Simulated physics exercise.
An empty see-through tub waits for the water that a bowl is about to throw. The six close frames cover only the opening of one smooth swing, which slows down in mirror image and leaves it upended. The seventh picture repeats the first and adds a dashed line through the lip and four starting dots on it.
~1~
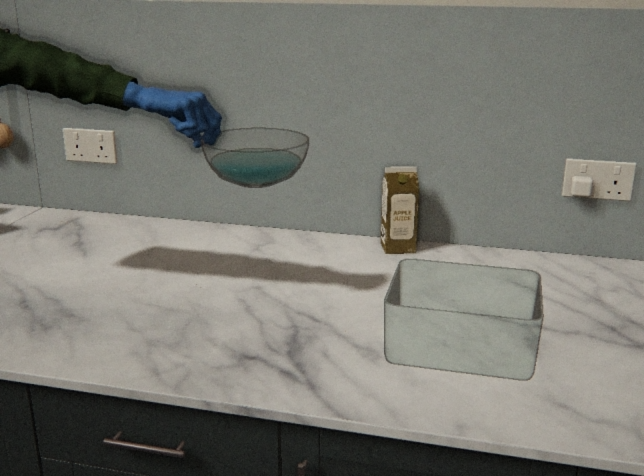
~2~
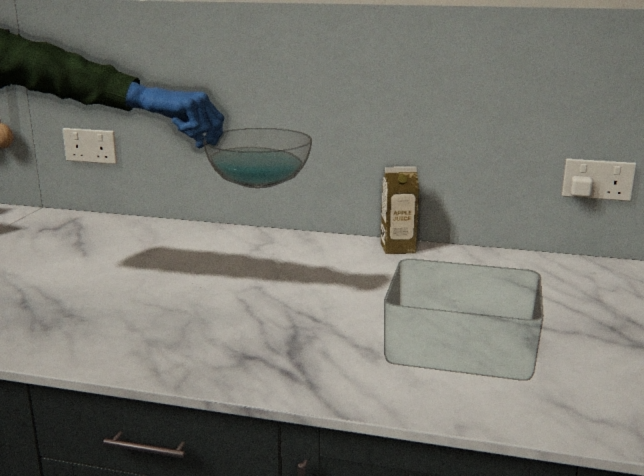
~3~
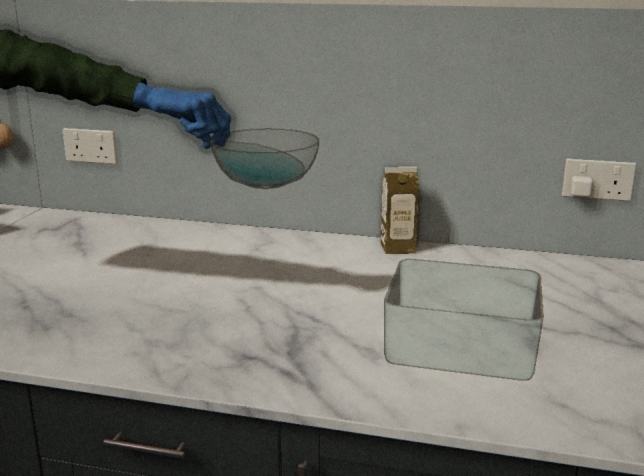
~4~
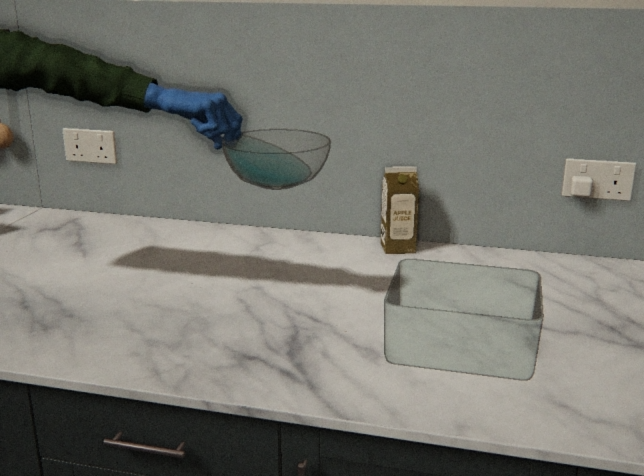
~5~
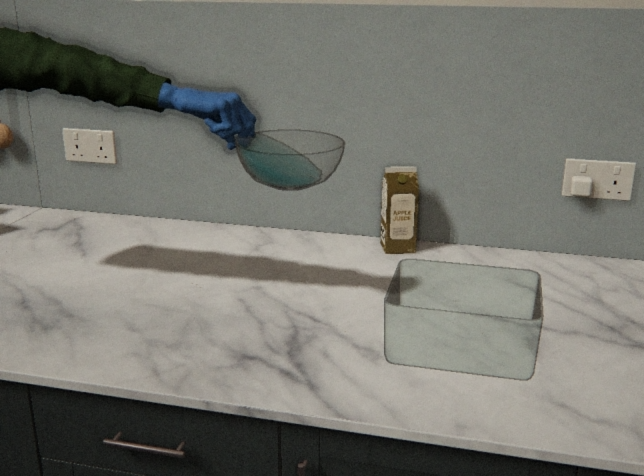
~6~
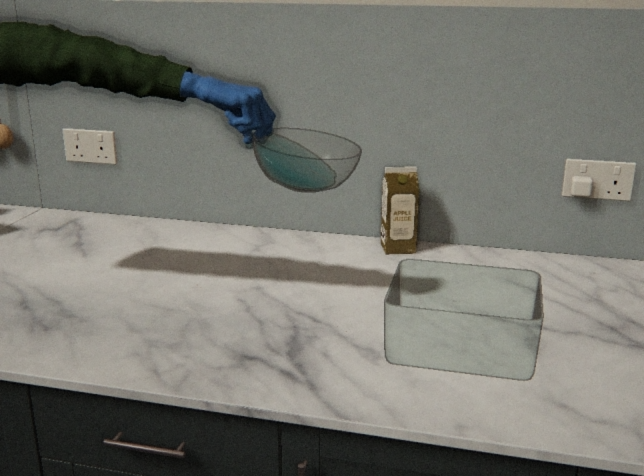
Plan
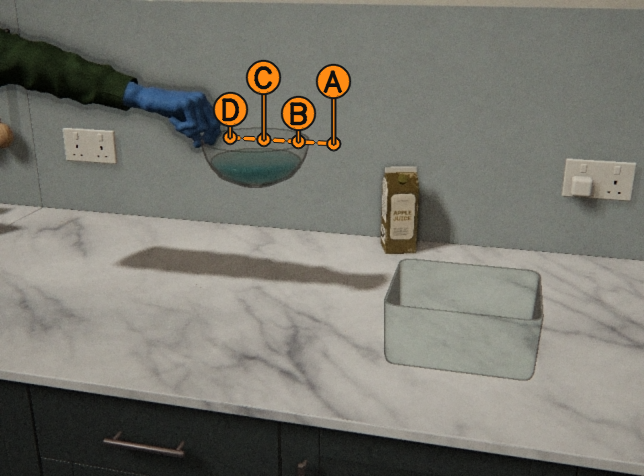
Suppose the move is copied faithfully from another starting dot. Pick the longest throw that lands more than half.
Place C.
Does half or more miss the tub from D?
Yes, that goes wrong.
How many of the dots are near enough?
Three of them.
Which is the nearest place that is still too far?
Here it is place D.
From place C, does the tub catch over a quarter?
Yes.
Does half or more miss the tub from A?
No.
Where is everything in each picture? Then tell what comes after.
Upright, lip at (306, 142); tub from (384, 360) to (534, 379); nothing has left yet.
Upright, lip at (308, 142); nothing has left yet.
Upright, lip at (316, 142); nothing has left yet.
Upright, lip at (328, 143); nothing has left yet.
Upright, lip at (342, 145); water is over the rim, down to (238, 138).
Tipped about 8°, lip at (359, 152); water is over the rim, down to (251, 145).
On the marked copy, A at (333, 143); B at (298, 141); C at (263, 139); D at (230, 137).
For place A, about 83 % lands in the tub, 8 % falls short and 8 % goes beside or beyond.
For place B, about 83 % lands in the tub, 14 % falls short and 3 % goes beside or beyond.
For place C, about 64 % lands in the tub, 29 % falls short and 7 % goes beside or beyond.
For place D, about 35 % lands in the tub, 60 % falls short and 5 % goes beside or beyond.
